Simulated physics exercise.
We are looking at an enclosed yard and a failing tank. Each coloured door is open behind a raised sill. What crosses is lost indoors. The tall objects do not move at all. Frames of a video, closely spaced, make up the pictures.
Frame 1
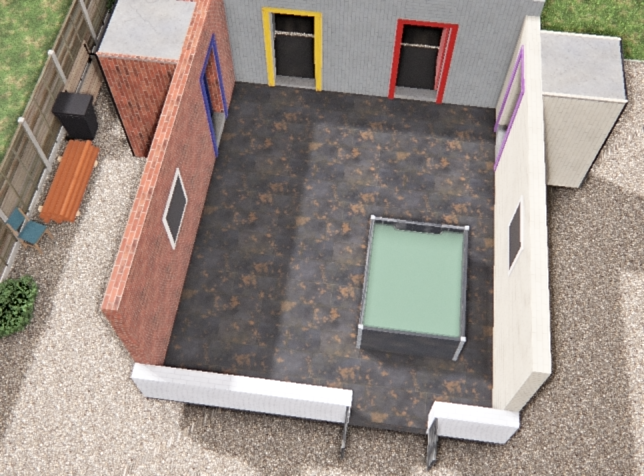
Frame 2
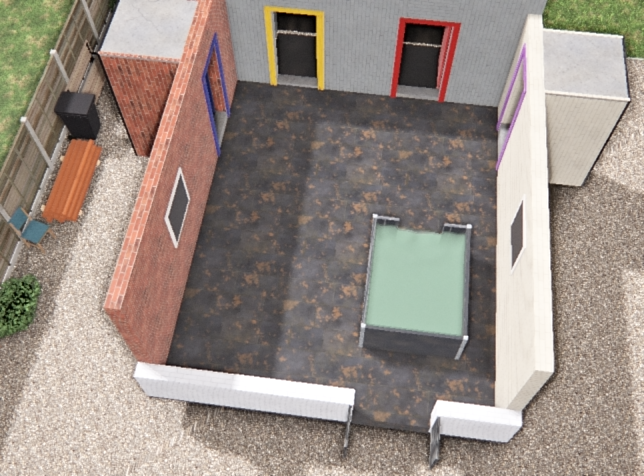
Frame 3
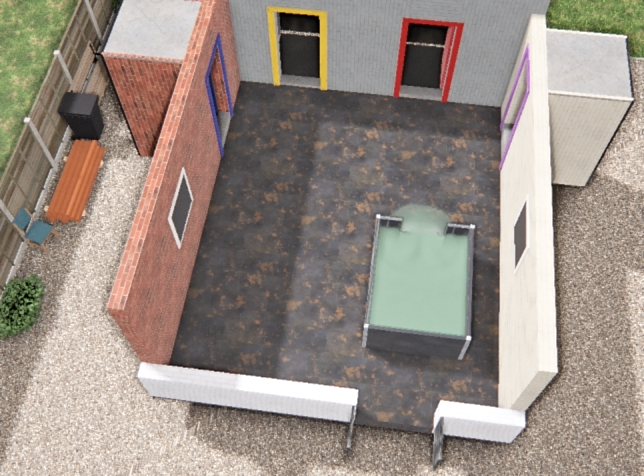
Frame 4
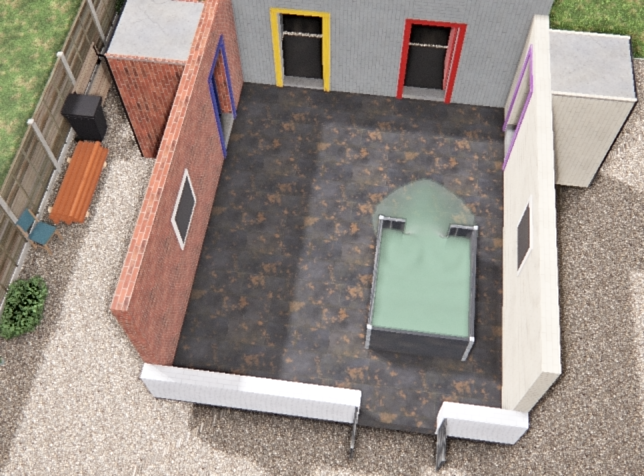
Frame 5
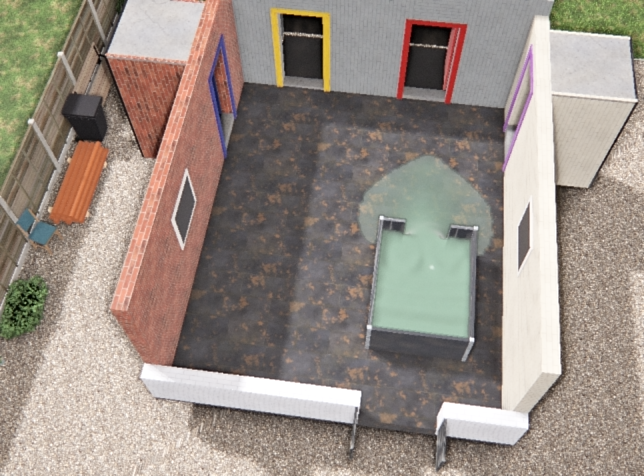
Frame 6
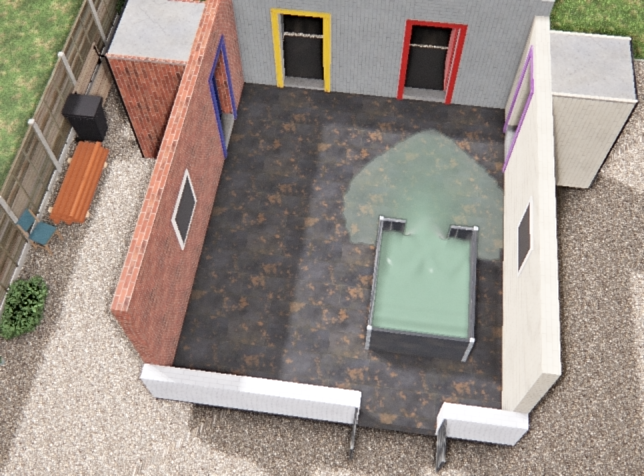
Greenish water sat still in an open tank inside a walled yard with coloured doorways, then poured through a gap in the tank's far side and spread outward across the dark floor in a widening pool.
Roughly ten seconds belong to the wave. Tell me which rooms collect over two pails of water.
Here it is: The room behind the red door collects over two pails, the room behind the blue door stays at two pails or less, the room behind the yellow door collects over two pails, the room behind the purple door stays at two pails or less.
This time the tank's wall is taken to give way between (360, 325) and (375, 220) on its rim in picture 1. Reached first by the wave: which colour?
It's the blue-painted one.
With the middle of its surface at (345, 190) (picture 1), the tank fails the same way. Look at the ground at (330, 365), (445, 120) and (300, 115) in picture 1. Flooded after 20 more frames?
Readings in order: No flood; flood; flood.
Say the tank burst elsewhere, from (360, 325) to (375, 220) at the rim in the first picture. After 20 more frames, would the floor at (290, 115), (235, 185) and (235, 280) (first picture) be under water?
Spot one ends up deluged, spot two deluged, spot three deluged.
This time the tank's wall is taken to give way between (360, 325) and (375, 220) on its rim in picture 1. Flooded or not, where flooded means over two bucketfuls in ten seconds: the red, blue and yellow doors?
Red door stays within the limit, blue door stays within the limit, yellow door exceeds the limit.
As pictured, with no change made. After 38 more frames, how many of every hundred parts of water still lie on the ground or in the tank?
I'd put it near 92 %.
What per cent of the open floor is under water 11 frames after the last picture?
My guess is around 40 in a hundred.
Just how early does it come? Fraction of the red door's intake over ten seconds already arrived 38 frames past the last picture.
It would be roughly 95 percent of the ten-second total.
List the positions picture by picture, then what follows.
Still water in the open tank at (415, 278), in the first picture.
The front is at a hidden place, out from the gap on the open tank's far side, in the second picture.
Water pours out on the open tank's far side and has run to (410, 208), in the third picture.
Water pours out on the open tank's far side and has run to (424, 182), in the fourth picture.
The front is at (429, 158), out from the gap on the open tank's far side, in the fifth picture.
Water pours out on the open tank's far side and has run to (440, 136), in the sixth picture.
A moment on, water covers 35 % of the floor; the red door under two buckets in, the blue door not reached, the yellow door not reached, the purple door wet at the sill, nothing in.
Next, water covers 40 % of the floor; the red door over two buckets in, the blue door not reached, the yellow door under two buckets in, the purple door wet at the sill, nothing in.
Then, water covers 45 % of the floor; the red door far over two buckets in, the blue door wet at the sill, nothing in, the yellow door under two buckets in, the purple door wet at the sill, nothing in.
Later, water covers 65 % of the floor; the red door far over two buckets in, the blue door wet at the sill, nothing in, the yellow door over two buckets in, the purple door wet at the sill, nothing in.
In the end, water covers 95 % of the floor; the red door far over two buckets in, the blue door wet at the sill, nothing in, the yellow door over two buckets in, the purple door wet at the sill, nothing in.
